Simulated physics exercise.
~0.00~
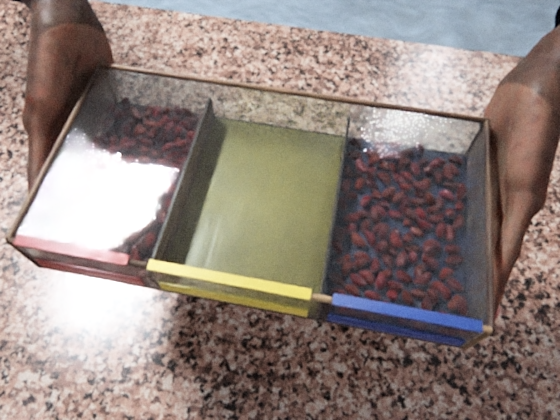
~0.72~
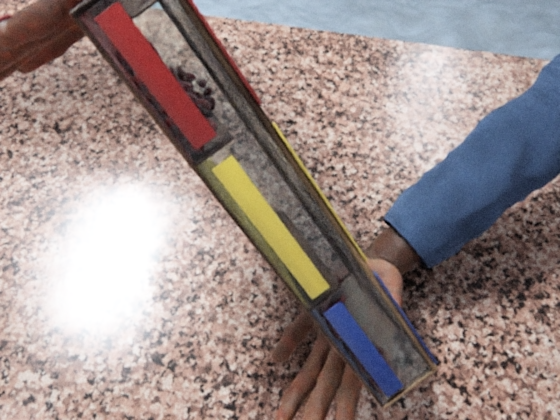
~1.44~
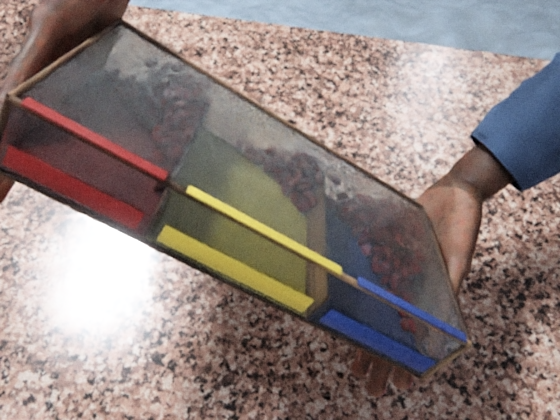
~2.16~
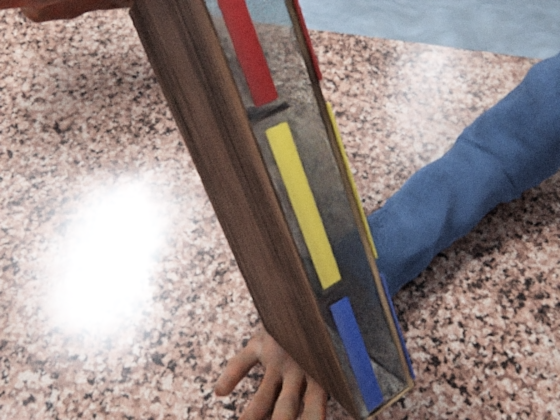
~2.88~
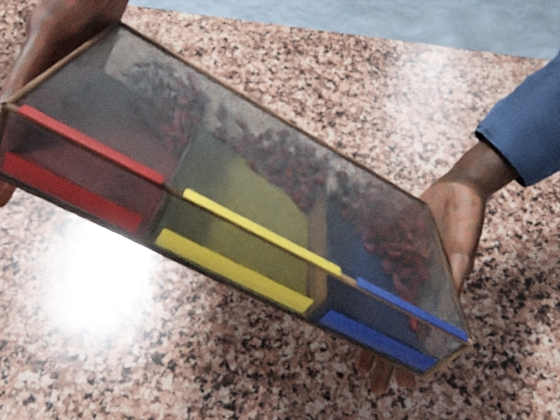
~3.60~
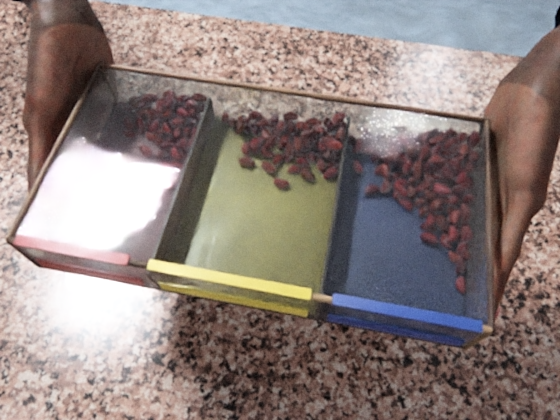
A shallow box with a clear lid, held level by two hands over a speckled stone surface, has dark red beans in its red-marked left and blue-marked right compartments, while the yellow-marked middle looks empty. The hands tip it steeply onto its side, then ease it partway back, and beans now show in the middle too. They tip it again, even more steeply, so its wooden underside faces out, and once more turn it partway back. Finally the box returns to level, with beans bunched toward the back of all three compartments, the most in the blue one.
